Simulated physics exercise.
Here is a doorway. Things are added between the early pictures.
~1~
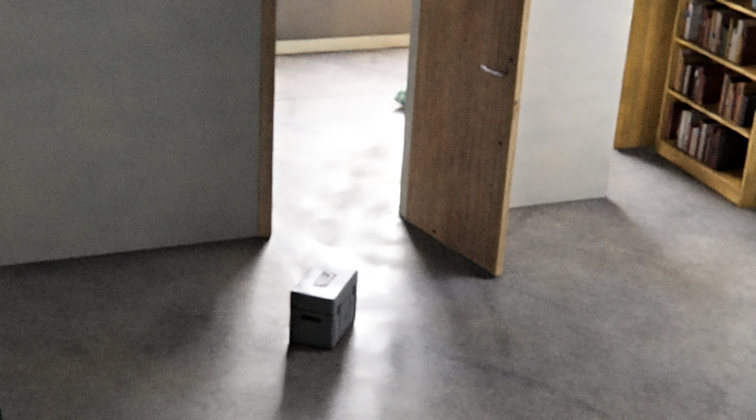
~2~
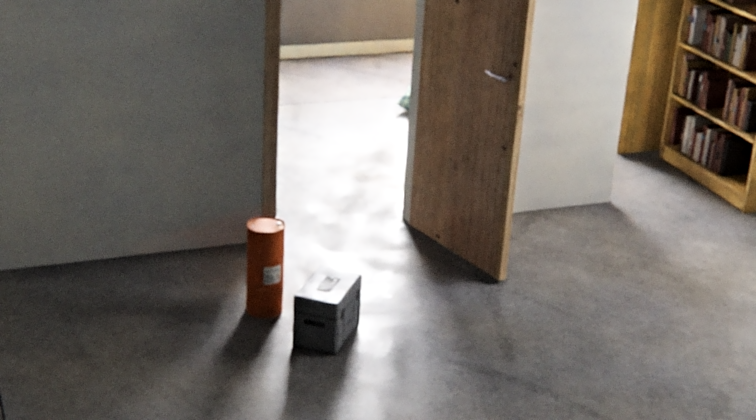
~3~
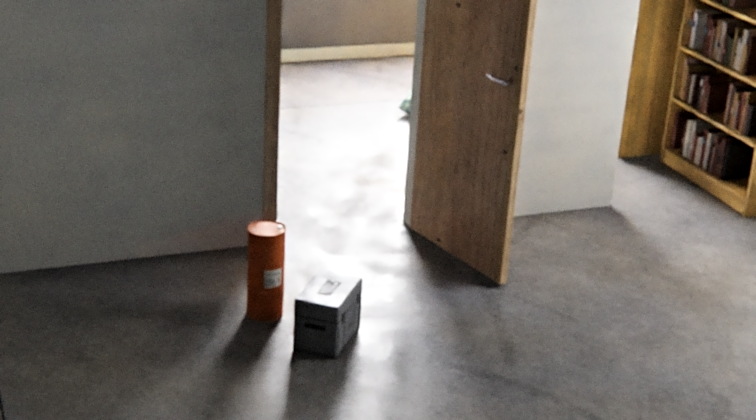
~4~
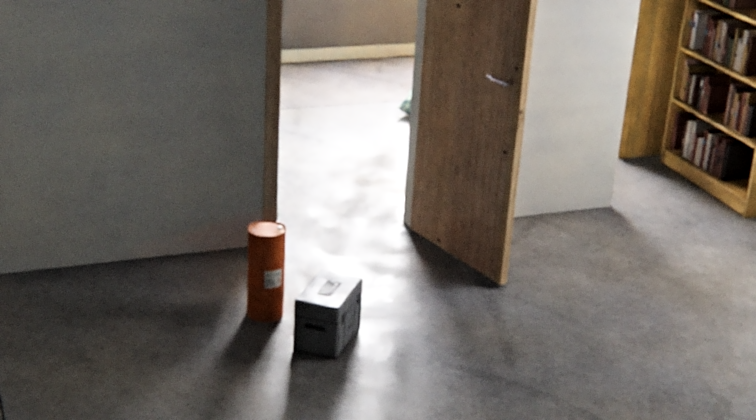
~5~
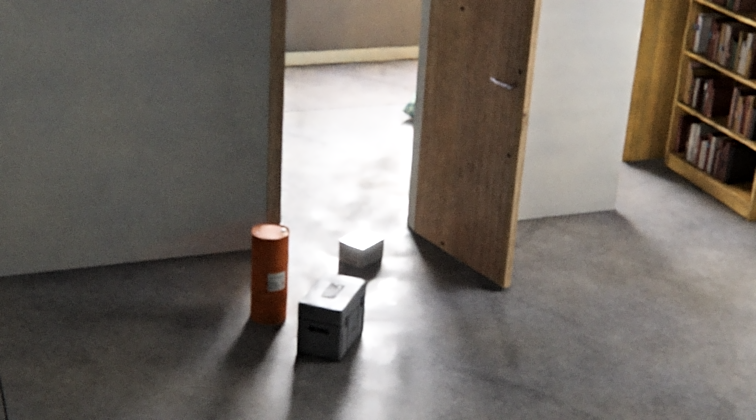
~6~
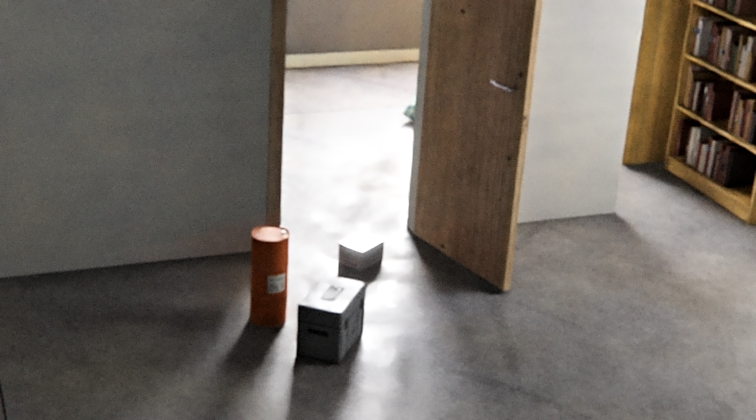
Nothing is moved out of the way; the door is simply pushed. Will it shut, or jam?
It shuts.
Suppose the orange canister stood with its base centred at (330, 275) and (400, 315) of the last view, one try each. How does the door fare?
First try: It is blocked; second try: It reaches the frame.
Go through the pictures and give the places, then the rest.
The first frame shows door wide open and still.
The second frame shows door wide open and still; orange canister (265, 267); grey toolbox (328, 309).
The third frame shows door wide open and still; orange canister (266, 271); grey toolbox (328, 313).
The fourth frame shows door wide open and still; orange canister (266, 271); grey toolbox (328, 313).
The fifth frame shows door wide open and still; orange canister (270, 274); grey toolbox (332, 316).
The sixth frame shows door wide open and still; white box (361, 251); orange canister (269, 276).
Then, 1.10 s on from there, open by 72°.
Then, 2.20 s on from there, open by 30°; white box shifted a little near (348, 246).
Then, 2.80 s on from there, open by 10°; white box shifted about its own width near (331, 234).
In the end, open by 0°; moved from the start, white box; the other 2 unmoved. At the end, from the last picture's camera, white box near (325, 227).
